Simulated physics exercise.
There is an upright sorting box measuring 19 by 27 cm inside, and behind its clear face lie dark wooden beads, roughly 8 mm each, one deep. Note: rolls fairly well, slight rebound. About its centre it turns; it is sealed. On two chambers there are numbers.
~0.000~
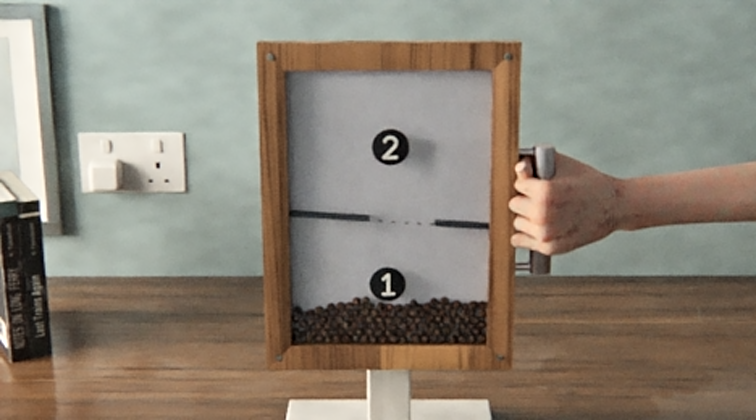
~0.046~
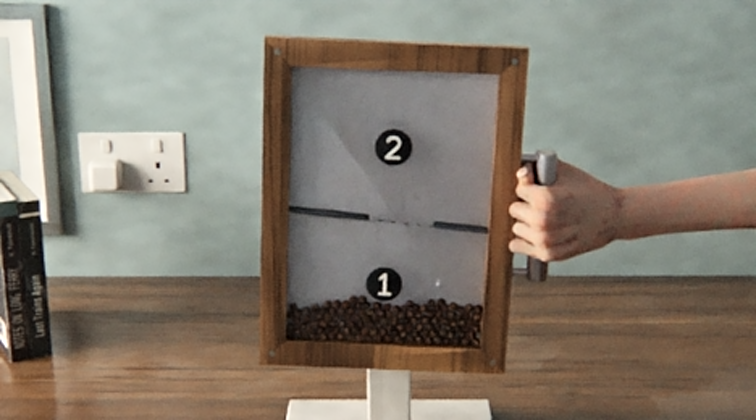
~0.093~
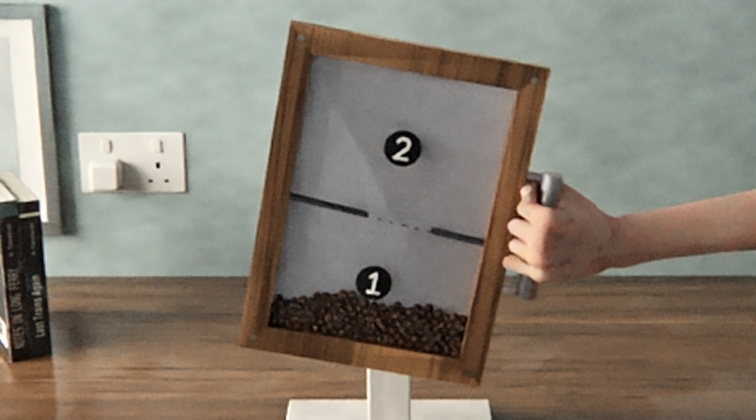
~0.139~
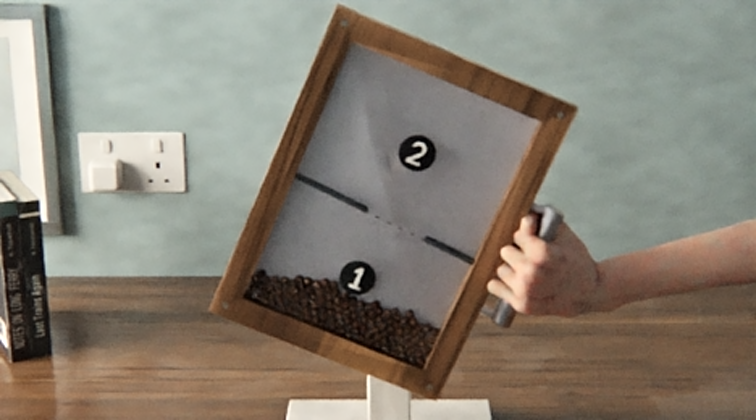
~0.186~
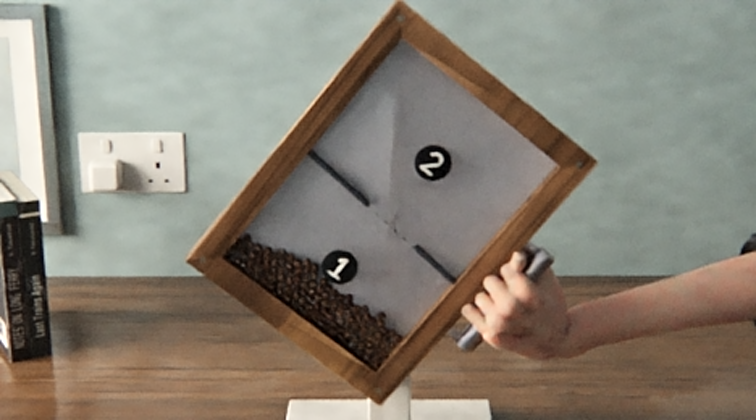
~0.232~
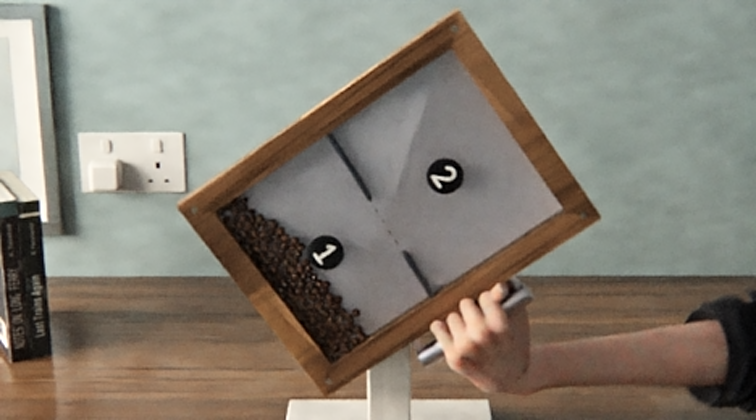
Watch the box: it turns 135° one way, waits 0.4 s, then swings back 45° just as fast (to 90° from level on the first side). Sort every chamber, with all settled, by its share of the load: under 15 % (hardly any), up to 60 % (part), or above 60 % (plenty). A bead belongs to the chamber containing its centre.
No. 1: Above 60 %; 2: Up to 60 %.
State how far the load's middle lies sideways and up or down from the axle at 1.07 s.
Offset approx. 3 cm left, 6 cm below.
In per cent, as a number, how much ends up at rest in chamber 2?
Roughly 35 percent.
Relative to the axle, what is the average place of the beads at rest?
Left: About 1 cm; below: About 7 cm.
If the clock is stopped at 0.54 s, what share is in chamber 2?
That comes to some 10 percent of the load.
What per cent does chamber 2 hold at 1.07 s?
Roughly 35 percent.
After 0.54 s, it stands 135° clockwise; the beads' middle is 8 cm left of and level with the centre; no. 1, 90 %, no. 2, 10 %.
After 1.07 s, it stands 113° clockwise; the beads' middle is 3 cm left of and 6 cm below the centre; no. 1, 65 %, no. 2, 35 %.
After 1.20 s, it stands 90° clockwise; the beads' middle is 1 cm left of and 7 cm below the centre; no. 1, 65 %, no. 2, 35 %.
All still by 2.0 s, it stands 90° clockwise; no. 1, 65 %, no. 2, 35 %.
